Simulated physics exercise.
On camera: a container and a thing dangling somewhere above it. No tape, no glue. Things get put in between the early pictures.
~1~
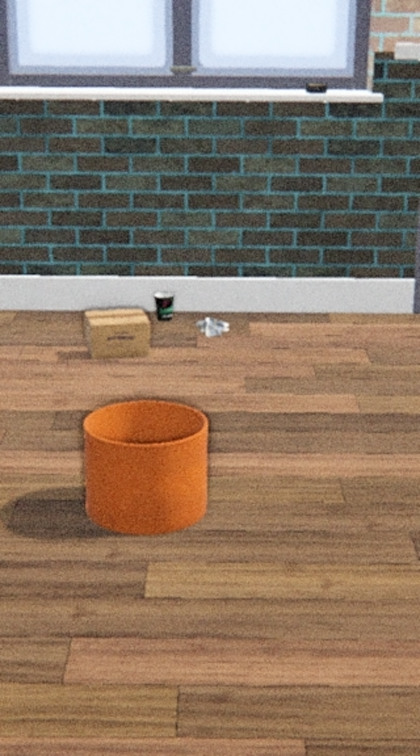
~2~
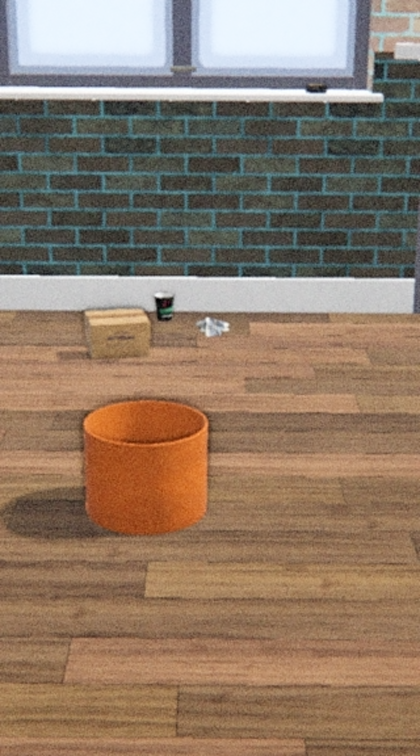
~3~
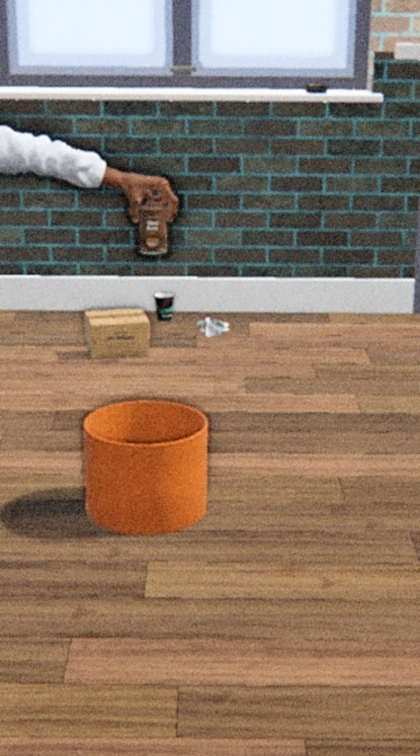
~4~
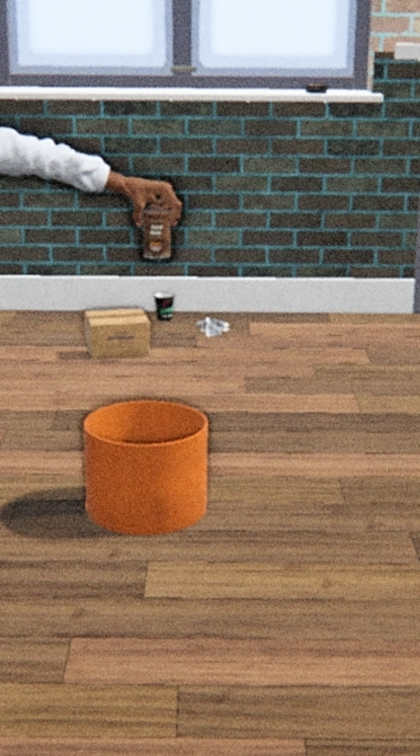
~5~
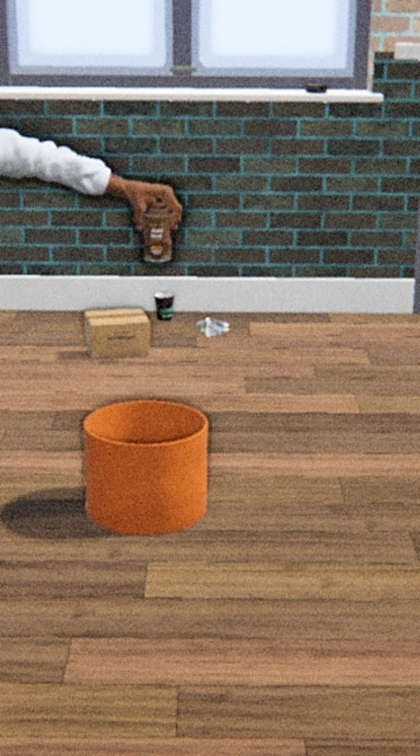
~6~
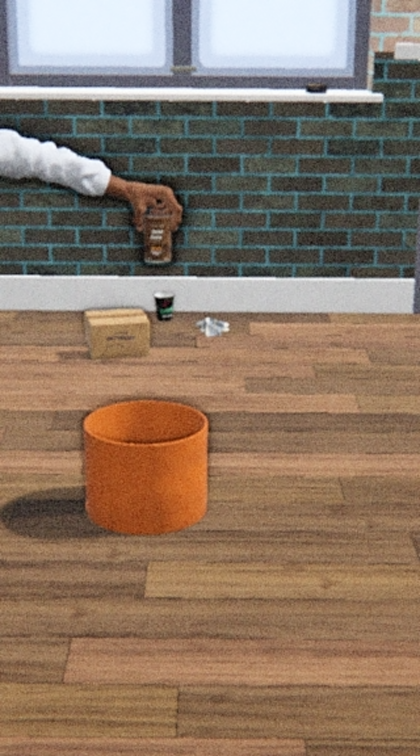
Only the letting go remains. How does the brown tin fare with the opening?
The brown tin gets in.
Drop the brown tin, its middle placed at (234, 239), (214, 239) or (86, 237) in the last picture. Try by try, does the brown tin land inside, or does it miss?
First the brown tin stays out, next it stays out, last it gets in.
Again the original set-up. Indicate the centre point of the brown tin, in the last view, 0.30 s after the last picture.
I'd put its middle at about (158, 367).
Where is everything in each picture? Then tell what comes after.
The first frame shows bin (146, 466).
The second frame shows bin (146, 466).
The third frame shows still on the way; brown tin (153, 229); bin (146, 466).
The fourth frame shows still on the way; brown tin (157, 234); bin (146, 466).
The fifth frame shows still on the way; brown tin (157, 237); bin (146, 466).
The sixth frame shows in place, still held; brown tin (157, 238); bin (146, 466).
Then, 0.30 s on from there, brown tin on its way down near (158, 367).
In the end, the brown tin is caught, near (159, 487).
